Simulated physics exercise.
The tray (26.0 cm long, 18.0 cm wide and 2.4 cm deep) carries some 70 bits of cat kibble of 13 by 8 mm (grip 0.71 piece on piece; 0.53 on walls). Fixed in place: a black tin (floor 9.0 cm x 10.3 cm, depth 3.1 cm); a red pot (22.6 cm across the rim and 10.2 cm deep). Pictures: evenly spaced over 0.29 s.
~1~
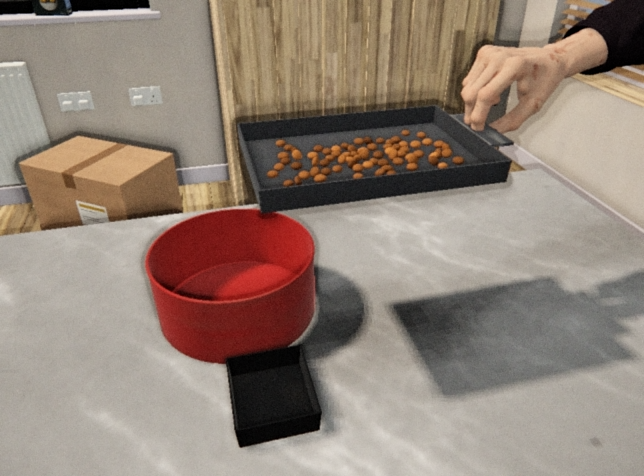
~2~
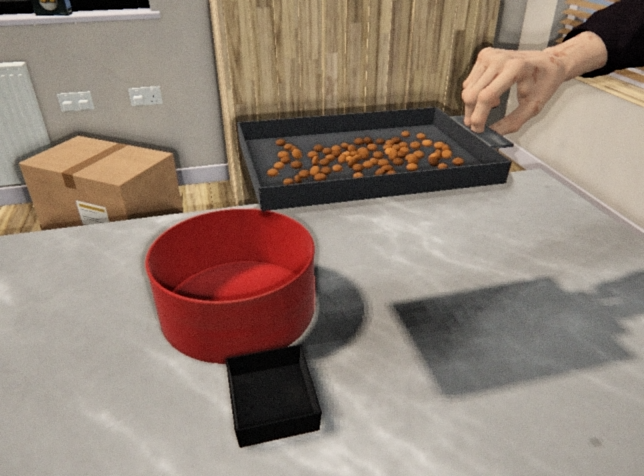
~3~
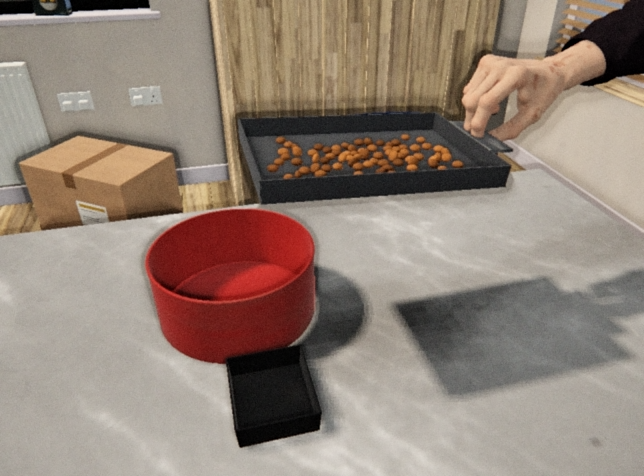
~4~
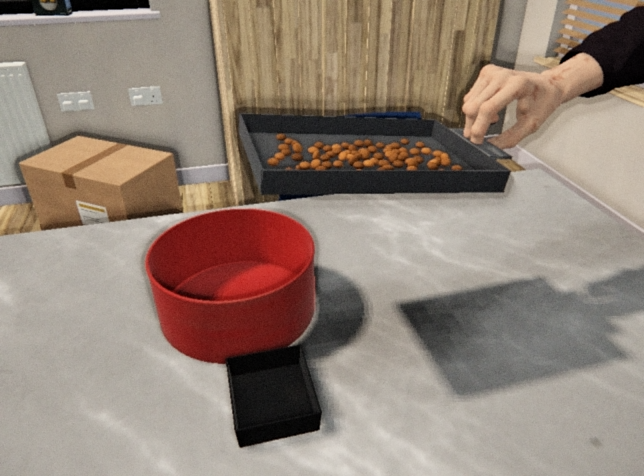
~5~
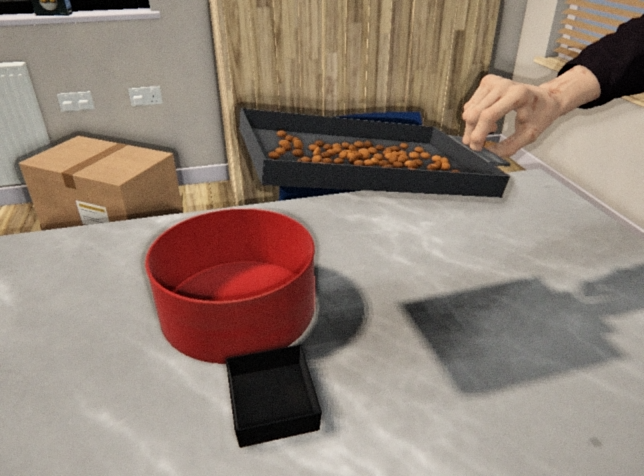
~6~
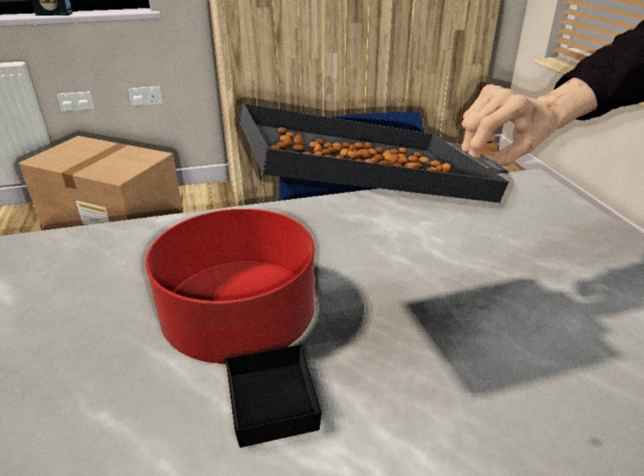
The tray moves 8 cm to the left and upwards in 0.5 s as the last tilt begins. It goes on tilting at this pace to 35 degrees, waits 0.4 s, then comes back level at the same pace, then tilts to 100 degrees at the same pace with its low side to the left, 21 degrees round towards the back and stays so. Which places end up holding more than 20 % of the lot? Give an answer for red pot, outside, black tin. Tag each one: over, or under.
Tags: Red pot - over, outside - under, black tin - under.
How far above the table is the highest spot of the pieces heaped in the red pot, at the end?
Roughly 1.5 cm.
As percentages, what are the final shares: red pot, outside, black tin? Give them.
The red pot ends with 70 per cent, 5 per cent lands outside, and the black tin gets 0 per cent.
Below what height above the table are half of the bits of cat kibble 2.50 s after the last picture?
I'd say about 18 cm.
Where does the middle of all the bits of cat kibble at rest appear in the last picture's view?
Near pixel (275, 317).
Then, 0.96 s after the last picture, tilt 26 degrees; tray 100 %; middle of all pieces on or above the table near (424, 172).
Then, 1.76 s after the last picture, tilt 19 degrees; tray 100 %; middle of all pieces on or above the table near (390, 96).
Then, 2.50 s after the last picture, tilt 67 degrees; red pot 20 %, tray 70 %, in the air 10 %; middle of all pieces on or above the table near (249, 232).
Then, 3.21 s after the last picture, tilt 100 degrees; red pot 65 %, tray 35 %; middle of all pieces on or above the table near (268, 283).
In the end, black tin 0 %, red pot 70 %, outside 5 %, tray 25 %.
